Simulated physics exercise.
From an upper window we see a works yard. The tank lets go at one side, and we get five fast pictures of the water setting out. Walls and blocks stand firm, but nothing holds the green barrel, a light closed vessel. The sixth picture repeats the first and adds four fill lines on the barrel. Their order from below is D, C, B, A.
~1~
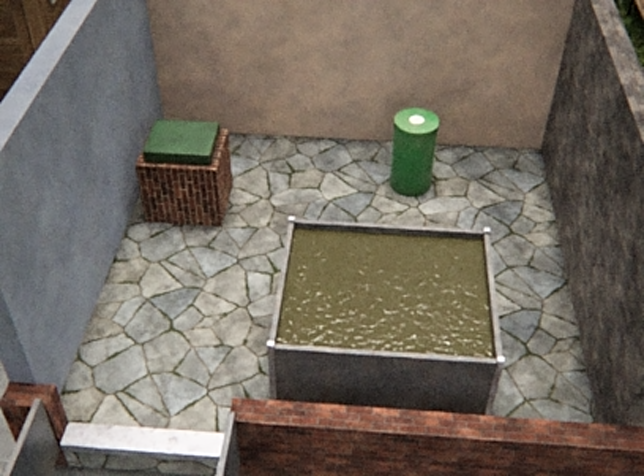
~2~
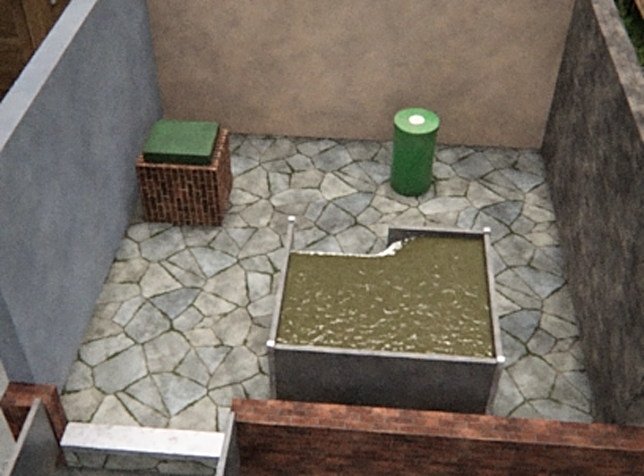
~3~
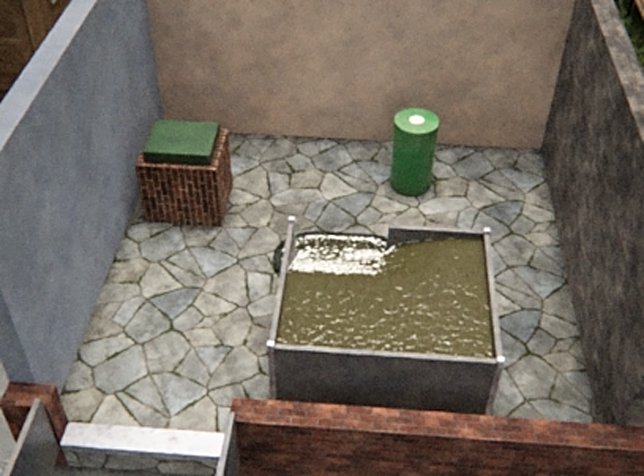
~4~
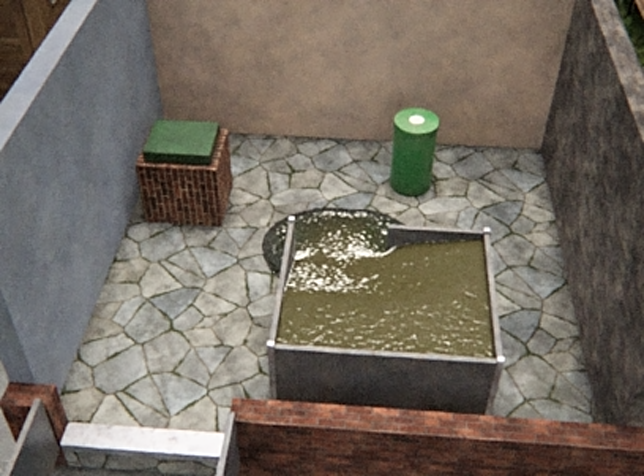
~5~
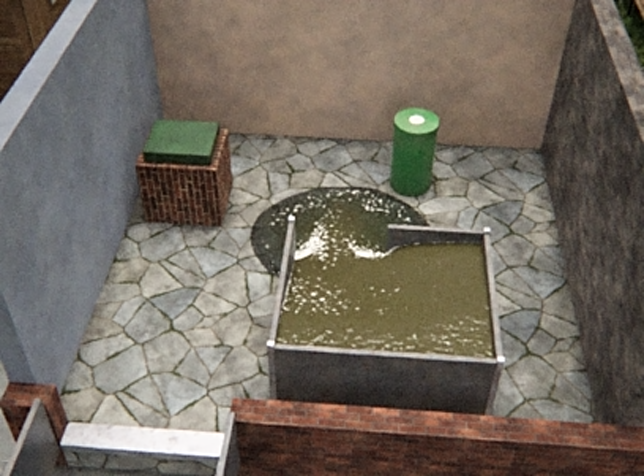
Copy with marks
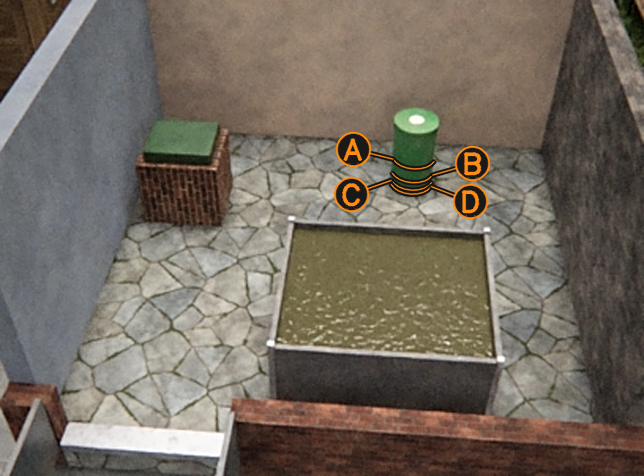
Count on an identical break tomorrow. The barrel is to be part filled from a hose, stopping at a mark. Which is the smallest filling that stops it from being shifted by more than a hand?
I would pick mark A.
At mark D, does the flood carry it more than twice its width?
Yes, it does.
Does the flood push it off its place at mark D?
Yes.
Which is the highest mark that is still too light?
It is B.
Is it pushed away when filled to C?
Yes, it does.
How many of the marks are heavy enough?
One of the four.
On the marked copy, A at (413, 168); B at (412, 182); C at (411, 190); D at (411, 194); from the bottom up D, C, B, A.
If A is chosen, it does not move.
If B is chosen, it is pushed about twice its own width away.
If C is chosen, it is pushed about 7 times its own width away.
If D is chosen, it is pushed about 3 times its own width away.
